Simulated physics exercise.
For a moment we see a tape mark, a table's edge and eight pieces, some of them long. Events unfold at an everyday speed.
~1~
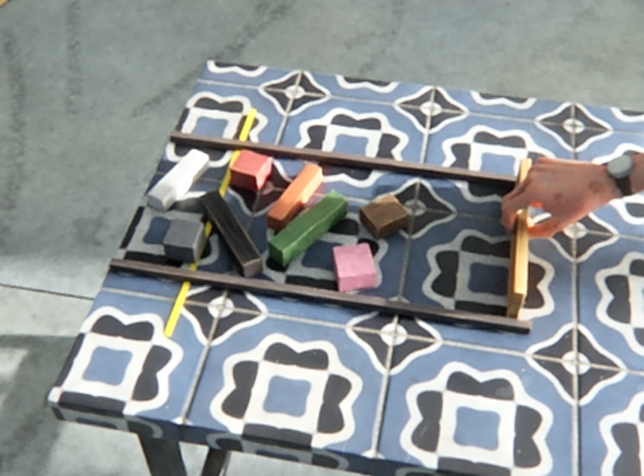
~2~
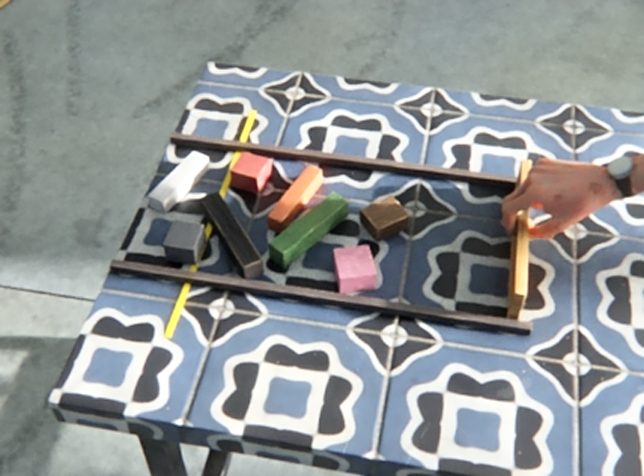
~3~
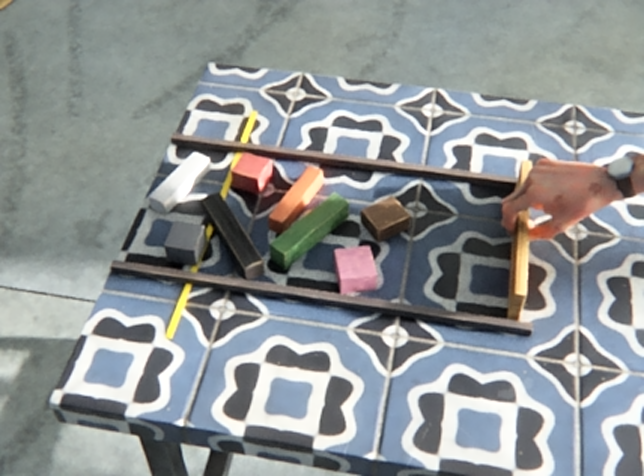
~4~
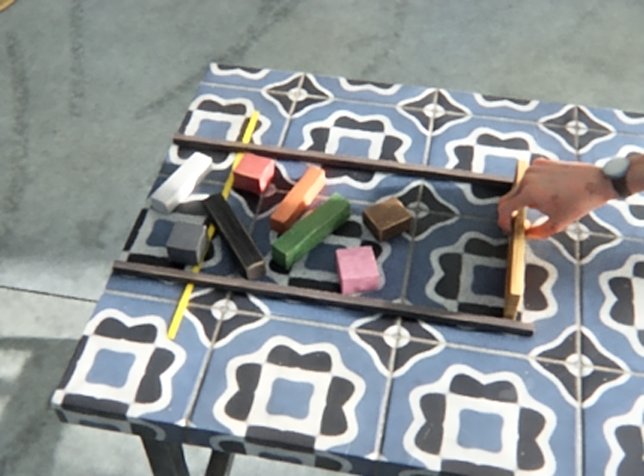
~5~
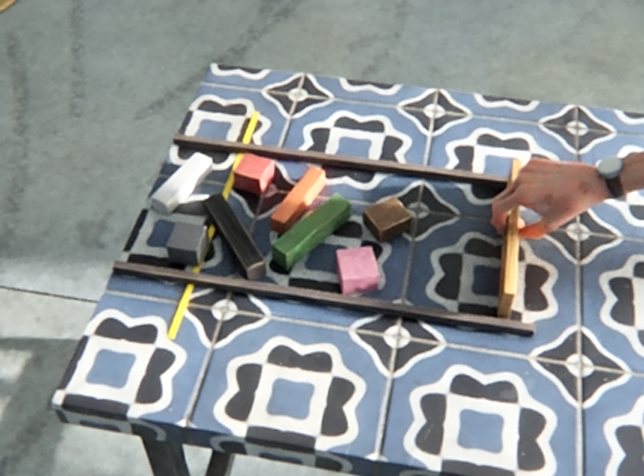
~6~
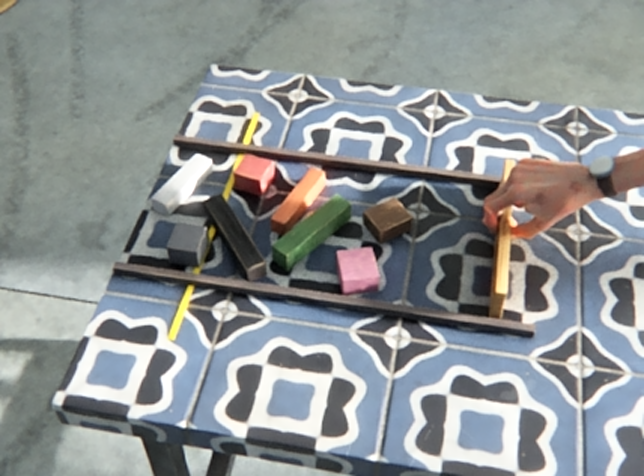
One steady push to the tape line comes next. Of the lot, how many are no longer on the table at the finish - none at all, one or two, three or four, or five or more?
By the finish, three or four are off it.
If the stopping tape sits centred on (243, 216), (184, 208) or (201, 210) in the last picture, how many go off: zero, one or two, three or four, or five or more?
Run 1 - either one or two; run 2 - at least five; run 3 - 5 or more.
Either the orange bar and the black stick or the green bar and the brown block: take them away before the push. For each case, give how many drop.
The counts: 0 and 0.
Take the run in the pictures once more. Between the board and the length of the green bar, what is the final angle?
Near 0 degrees.
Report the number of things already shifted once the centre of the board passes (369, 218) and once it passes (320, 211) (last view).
Counts: 3 / 6.
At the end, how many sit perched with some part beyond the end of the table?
The count is 1.
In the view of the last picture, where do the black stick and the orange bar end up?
First object: (136, 222); second object: (169, 181).
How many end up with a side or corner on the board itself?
2 touch it.
Soon after, none off yet; white bar at rest near (183, 184); grey block at rest near (188, 245); red block at rest near (254, 175).
Then, none off yet; white bar moved a little near (161, 181); grey block moved about its own width near (149, 242); red block moved well along near (192, 165).
At rest, the number that fall off is three or four; fallen, red block, grey block and white bar.
